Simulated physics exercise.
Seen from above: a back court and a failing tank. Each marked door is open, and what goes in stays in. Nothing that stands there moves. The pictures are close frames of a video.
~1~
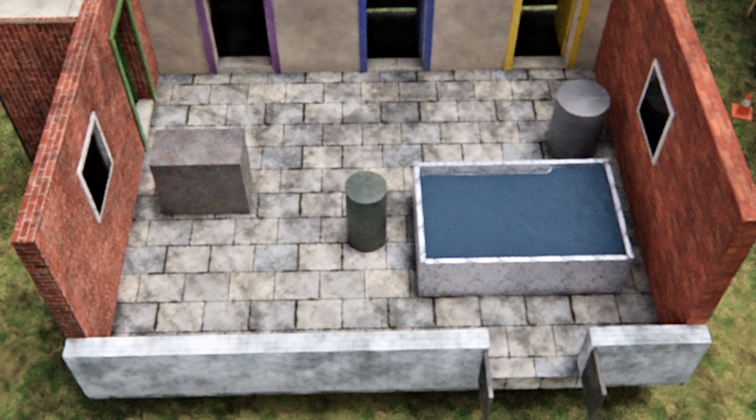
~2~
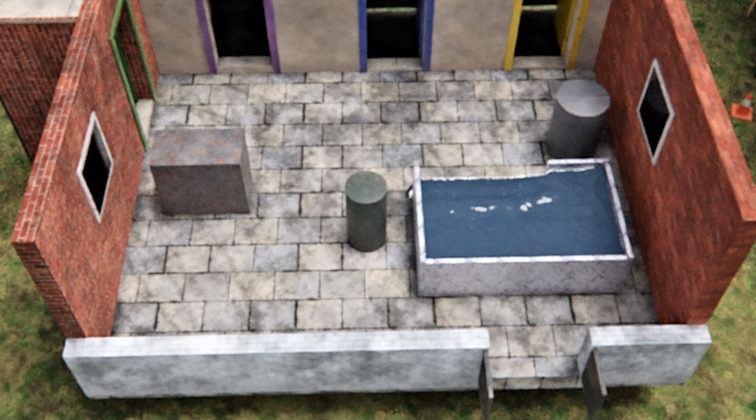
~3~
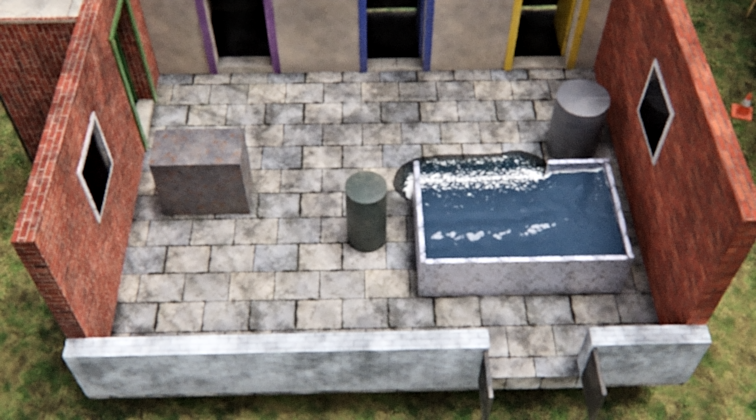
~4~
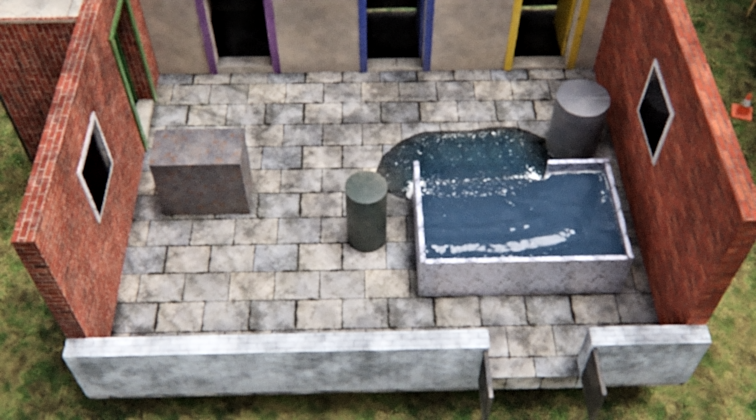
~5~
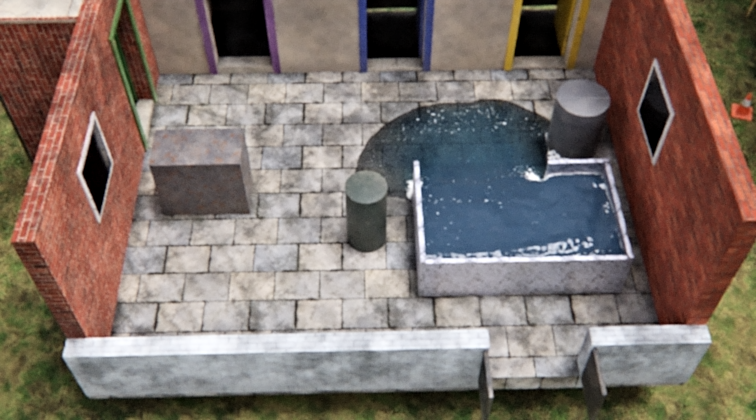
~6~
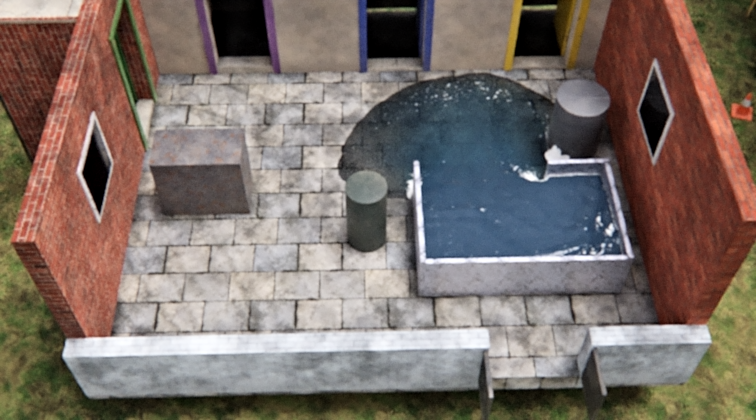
In a walled, paved back court seen from above, still water in a rectangular tank begins to stir and pours out over the far side, spreading in a widening dark pool across the paving behind the tank.
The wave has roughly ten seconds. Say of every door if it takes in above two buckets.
In the end: The green door floods; the blue door floods; the yellow door floods; the purple door holds within the limit.
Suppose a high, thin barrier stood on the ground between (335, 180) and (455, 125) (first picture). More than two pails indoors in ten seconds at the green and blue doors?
In short: The green one lets less in; the blue one is under.
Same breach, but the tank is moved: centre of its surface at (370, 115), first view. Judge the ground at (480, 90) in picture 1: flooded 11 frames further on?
At that place: Covered.
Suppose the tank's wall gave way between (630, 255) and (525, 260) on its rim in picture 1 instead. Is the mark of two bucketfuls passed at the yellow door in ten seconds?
Yellow takes more.
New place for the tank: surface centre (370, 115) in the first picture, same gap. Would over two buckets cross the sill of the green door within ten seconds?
One by one: The green one passes that mark.
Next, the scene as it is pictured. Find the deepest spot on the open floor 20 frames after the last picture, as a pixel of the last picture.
Around (161, 75).
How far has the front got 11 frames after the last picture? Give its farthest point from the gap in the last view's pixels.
Close to (228, 74).
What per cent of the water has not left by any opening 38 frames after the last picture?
I make it 76 per cent.
A moment on, water covers 30 % of the floor; the green door not reached, the blue door over two buckets in, the yellow door over two buckets in, the purple door not reached.
Next, water covers 40 % of the floor; the green door not reached, the blue door far over two buckets in, the yellow door far over two buckets in, the purple door wet at the sill, nothing in.
Then, water covers 50 % of the floor; the green door under two buckets in, the blue door far over two buckets in, the yellow door far over two buckets in, the purple door wet at the sill, nothing in.
Later, water covers 75 % of the floor; the green door over two buckets in, the blue door far over two buckets in, the yellow door far over two buckets in, the purple door wet at the sill, nothing in.
In the end, water covers 95 % of the floor; the green door over two buckets in, the blue door far over two buckets in, the yellow door far over two buckets in, the purple door wet at the sill, nothing in.
